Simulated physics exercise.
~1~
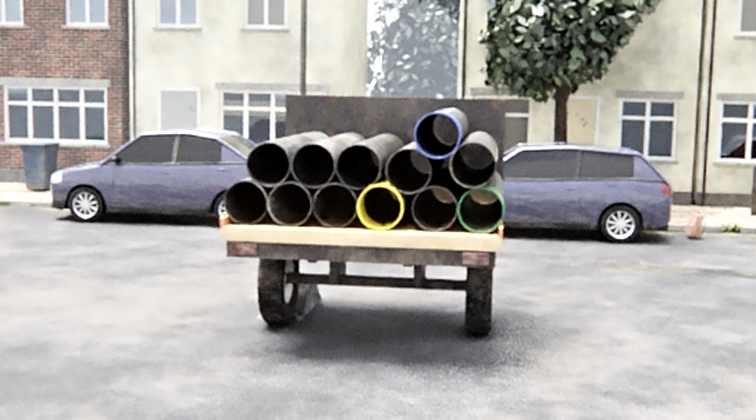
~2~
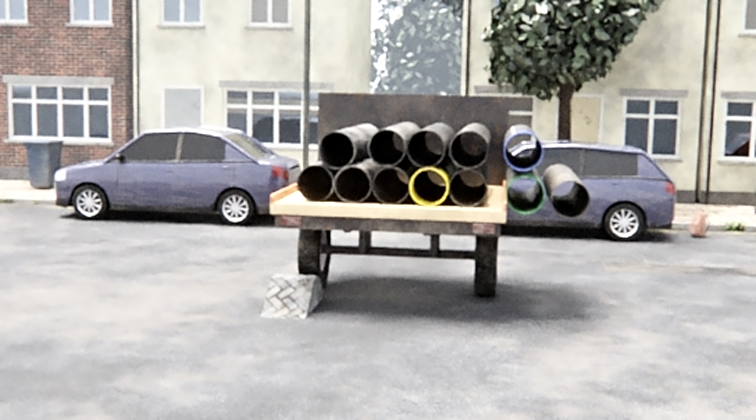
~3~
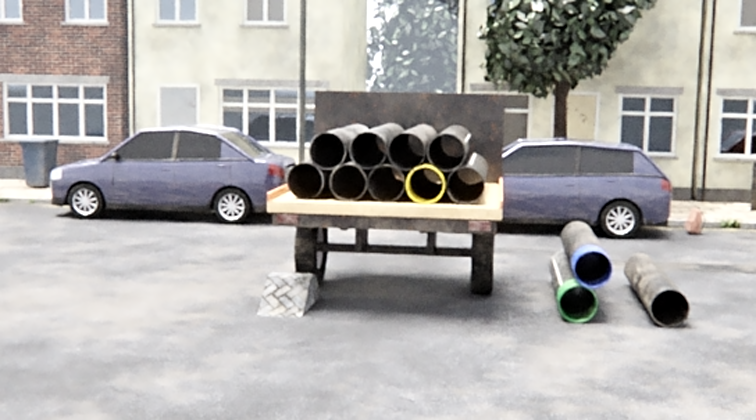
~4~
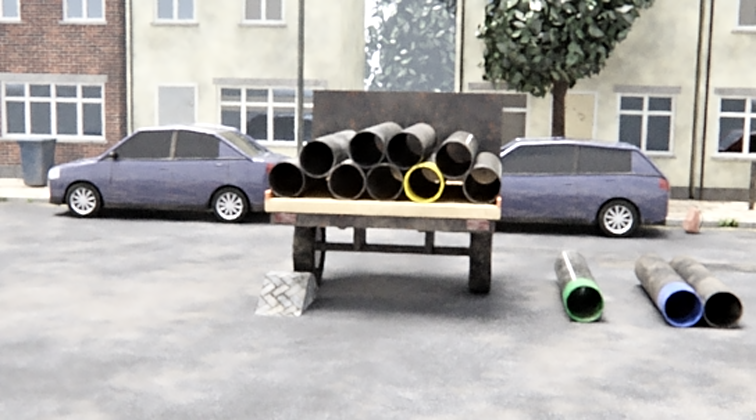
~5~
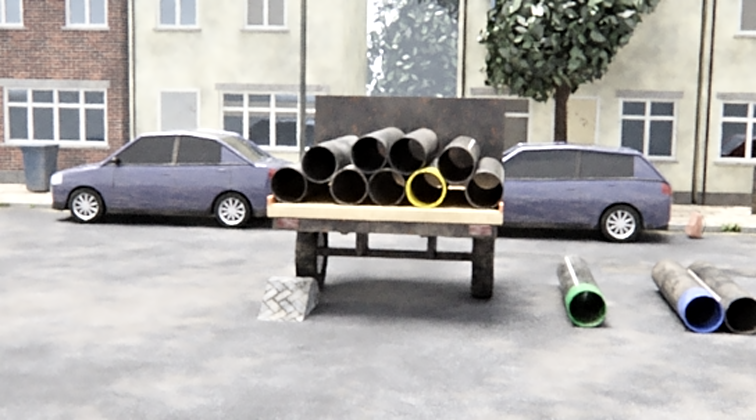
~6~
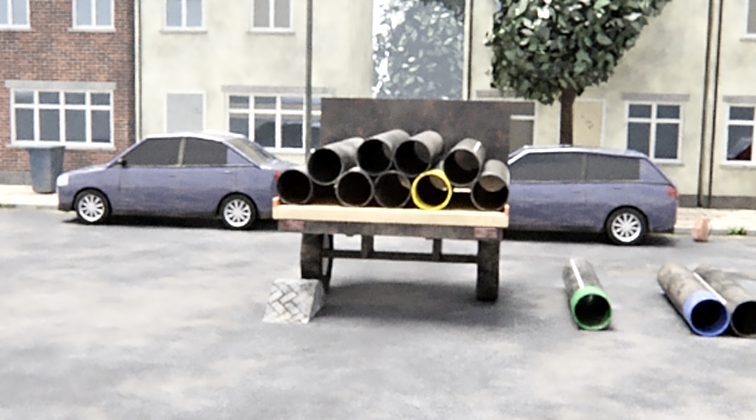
Flatbed trailer of stacked black pipes jolting over a hump, three pipes including green and blue spilling right, yellow staying aboard.
